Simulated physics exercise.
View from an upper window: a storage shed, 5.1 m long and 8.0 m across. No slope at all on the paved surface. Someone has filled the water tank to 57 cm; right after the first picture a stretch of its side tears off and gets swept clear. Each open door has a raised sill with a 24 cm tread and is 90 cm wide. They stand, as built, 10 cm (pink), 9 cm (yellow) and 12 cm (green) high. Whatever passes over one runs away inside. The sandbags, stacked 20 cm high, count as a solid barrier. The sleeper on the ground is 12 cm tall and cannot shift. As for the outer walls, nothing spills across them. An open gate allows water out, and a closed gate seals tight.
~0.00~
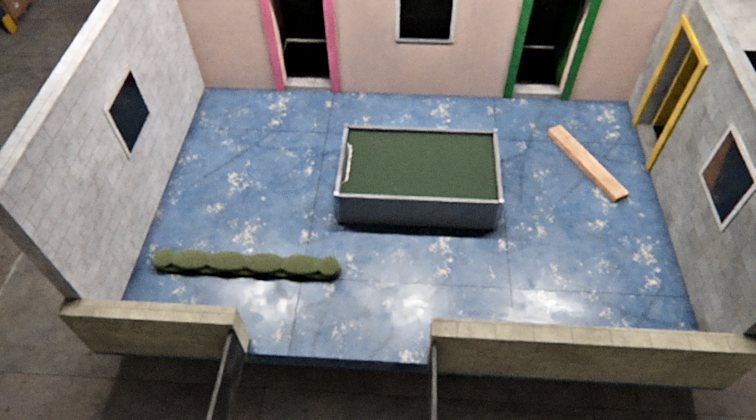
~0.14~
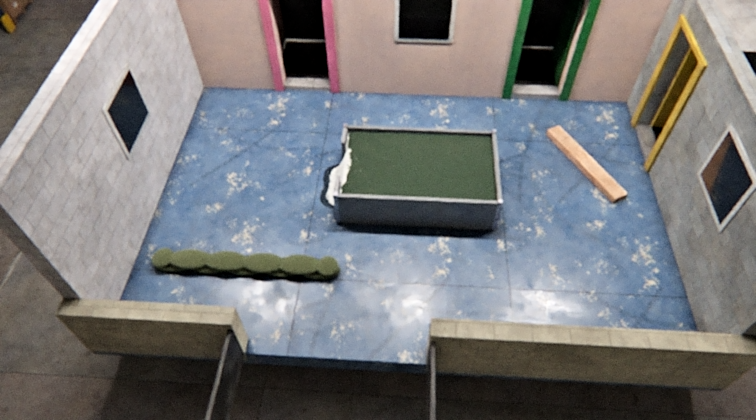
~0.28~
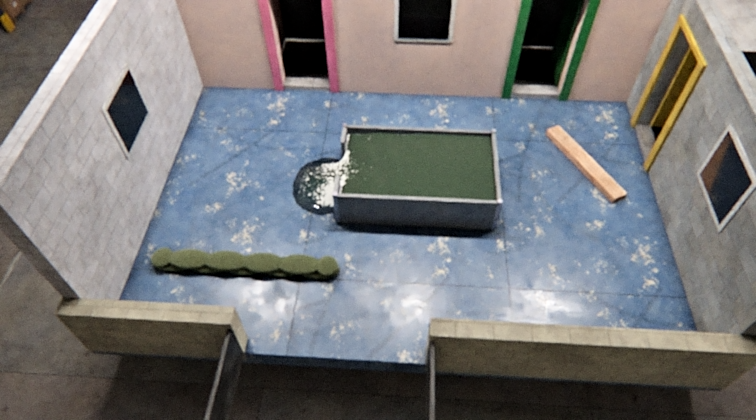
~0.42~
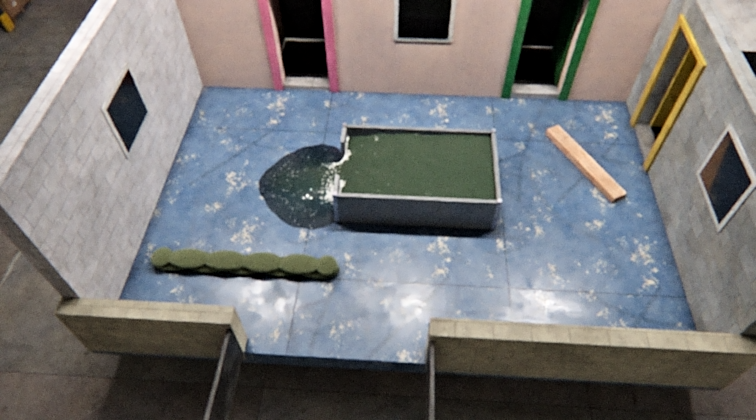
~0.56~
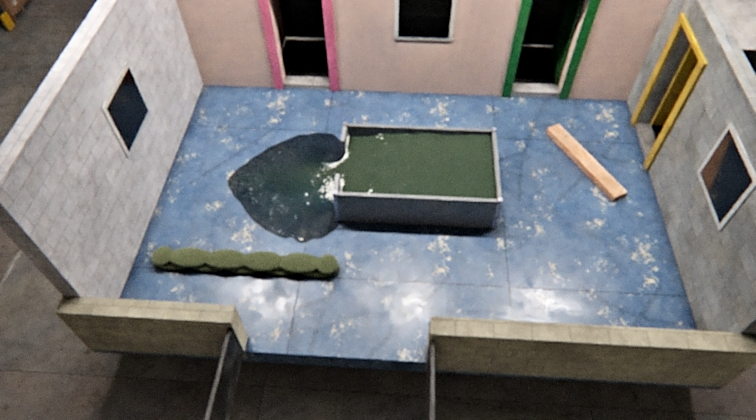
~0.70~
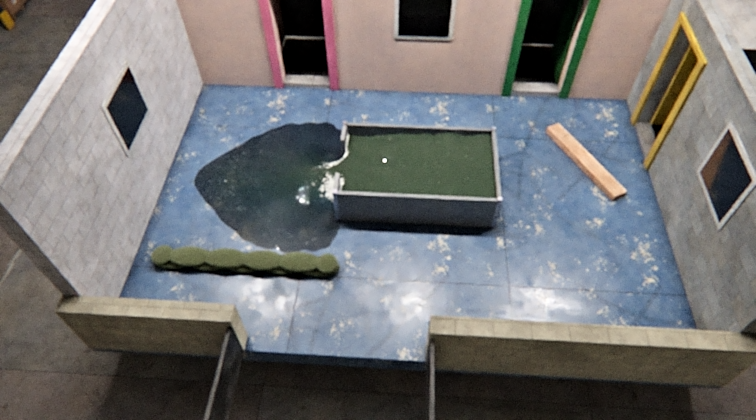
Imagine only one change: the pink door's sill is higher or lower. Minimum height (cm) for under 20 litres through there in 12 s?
Roughly 5.5 cm.
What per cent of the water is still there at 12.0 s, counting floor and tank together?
Close to 96 in a hundred.
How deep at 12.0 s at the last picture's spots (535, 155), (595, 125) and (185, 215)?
Around 4 cm, 5 cm and 7 cm.
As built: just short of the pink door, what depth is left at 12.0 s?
Lab note: Depth approx. 6.0 cm.
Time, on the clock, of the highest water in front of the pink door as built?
Around 7.0 seconds.
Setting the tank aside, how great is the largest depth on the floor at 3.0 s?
I'd put it near 24 cm.
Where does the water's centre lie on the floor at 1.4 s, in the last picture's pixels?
The centre of all the water is around (372, 183).
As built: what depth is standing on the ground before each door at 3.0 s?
Pink door 3 cm, yellow door 0 cm, green door 0 cm.
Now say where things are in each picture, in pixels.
In the first picture, still water, 57 cm deep, in the water tank at (419, 165); the pink door at (302, 46) is dry.
In the second picture, the gap is at (344, 179), the front 0.3 m out at (327, 201); the back of the water tank holds 57 cm.
In the third picture, water pours out at (344, 179) and has run 0.7 m, to (298, 191); about 8 cm deep outside, 57 cm at the back.
In the fourth picture, the gap is at (344, 178), the front 1.3 m out at (265, 189); the back of the water tank holds 57 cm.
In the fifth picture, the gap is at (344, 177), the front 1.8 m out at (234, 184); the back of the water tank holds 57 cm.
In the sixth picture, the gap is at (344, 176), the front 2.4 m out at (202, 181); the back of the water tank holds 56 cm; 1.2 m in a straight line remain to the pink door at (301, 43).
After 1.4 s water covers 25 % of the floor, deepest (26 cm) near (328, 184); it has not reached the pink door.
After 3.0 s water covers 30 % of the floor, deepest (24 cm) near (203, 85); 3 cm at the pink door, 0 litres in over its 10 cm sill.
After 12.0 s water covers 95 % of the floor, deepest (8 cm) near (660, 357); 6 cm at the pink door, 0 litres in over its 10 cm sill.
At the pink door as built, the water arrived by 2.0 s and peaked near 8 cm at 7.2 s.
Run again over the same 12 s with other heights there, 32 litres in over 4.5 cm, 12 litres over 6 cm. The limit of 20 litres is kept from about 5.5 cm up.
